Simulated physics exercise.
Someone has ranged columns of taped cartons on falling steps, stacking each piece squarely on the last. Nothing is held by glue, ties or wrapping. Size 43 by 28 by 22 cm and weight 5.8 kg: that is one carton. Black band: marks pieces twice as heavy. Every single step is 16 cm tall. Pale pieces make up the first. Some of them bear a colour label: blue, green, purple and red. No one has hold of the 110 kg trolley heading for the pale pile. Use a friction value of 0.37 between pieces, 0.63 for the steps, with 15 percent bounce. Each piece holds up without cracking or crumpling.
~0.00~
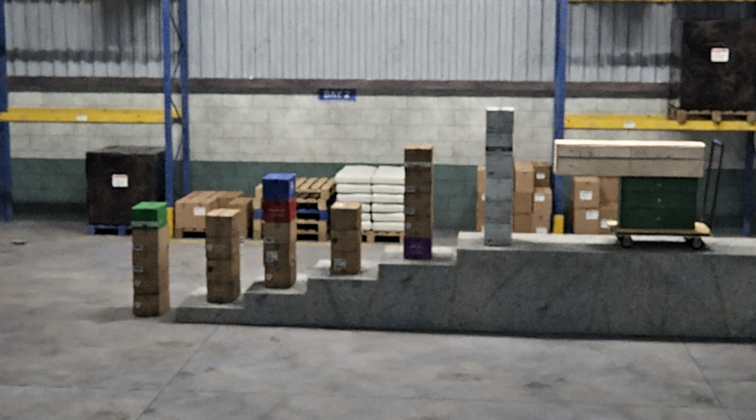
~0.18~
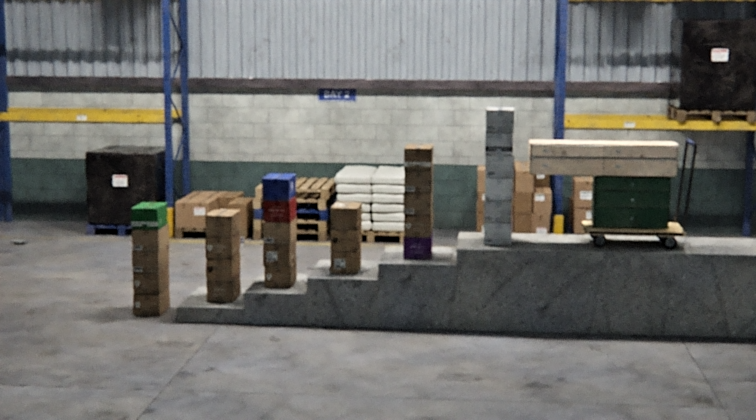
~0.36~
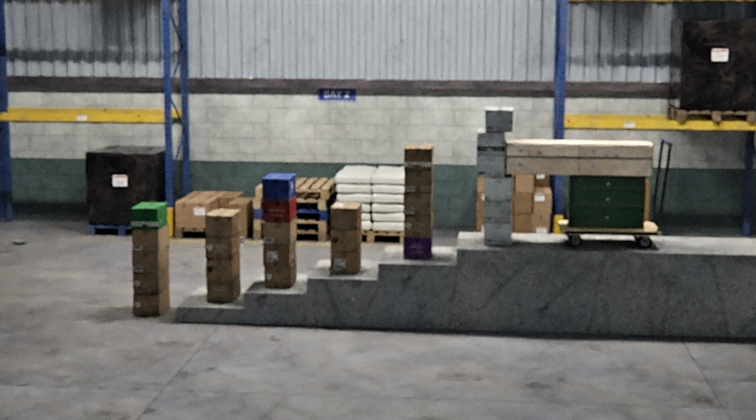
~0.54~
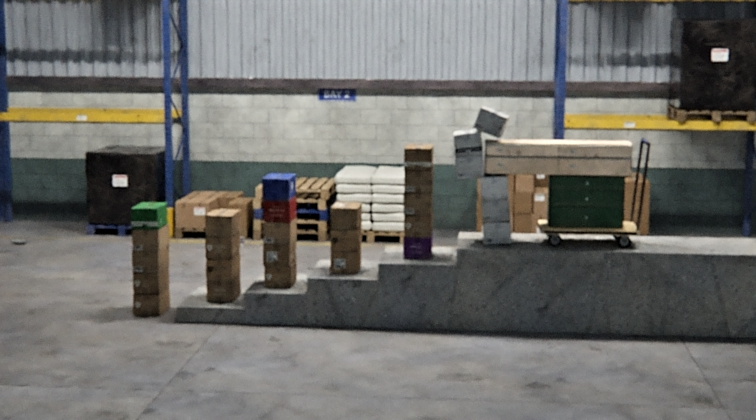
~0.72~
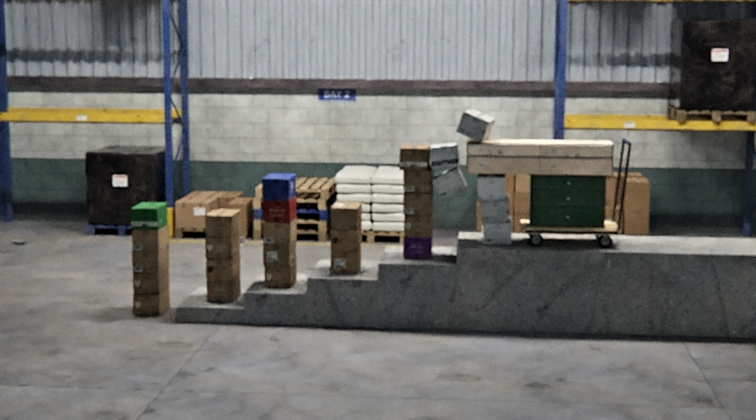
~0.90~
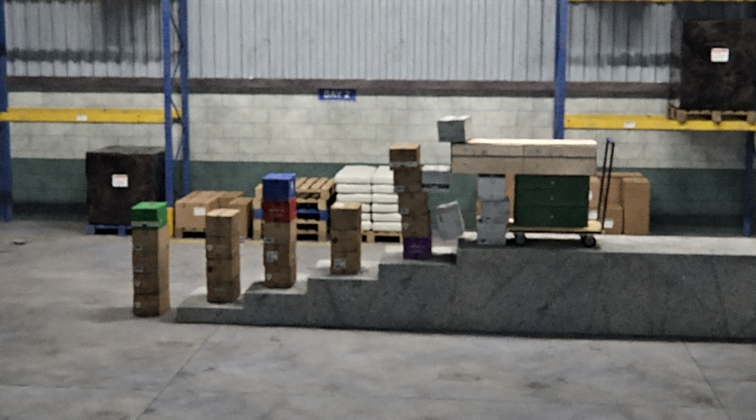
A flatbed trolley carrying a green crate topped with long pale planks rolls leftward along a raised grey platform and pushes into a column of pale grey boxes, whose upper pieces lean, separate and knock against the tall brown stack beside it. That stack, with a purple box at its base, shifts slightly left. Seen side-on from a still camera in a warehouse, shorter carton columns with blue, red and green boxes stand unmoved down the steps.
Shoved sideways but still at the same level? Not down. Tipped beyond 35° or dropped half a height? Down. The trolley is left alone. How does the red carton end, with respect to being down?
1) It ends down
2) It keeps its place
1, it ends down.
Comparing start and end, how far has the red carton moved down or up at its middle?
Its middle finishes around 55 cm lower.
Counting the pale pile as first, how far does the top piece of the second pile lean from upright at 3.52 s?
The top piece is tilted around 110°.
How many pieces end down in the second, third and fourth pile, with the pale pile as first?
Counting each pile, the second has 4, the third 3 and the fourth 4.
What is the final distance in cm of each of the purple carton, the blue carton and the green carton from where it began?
I'd estimate purple at 10 cm, blue at 170 cm and green at 200 cm.
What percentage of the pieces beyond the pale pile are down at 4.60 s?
By then 85 %.
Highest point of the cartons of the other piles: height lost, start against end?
I make it close to 75 cm.
Around 1.56 s, 3 of the pale pile down; 2 of the 22 other cartons down; red carton unmoved; purple carton tipped 31°.
Around 3.52 s, 3 of the pale pile down; 8 of the 22 other cartons down; red carton tipped 20°; blue carton tipped 25°, 11 cm lower.
Around 4.60 s, 3 of the pale pile down; 19 of the 22 other cartons down; red carton tipped 40°, 50 cm lower; green carton tipped 41°, 27 cm lower.
Finally (5.7 s), 3 of the pale pile down; 19 of the 22 other cartons down; red carton tipped 45°, 53 cm lower; green carton upside down; blue carton tipped 50°, 85 cm lower. Seen by the last camera, middles, red carton near (172, 258).
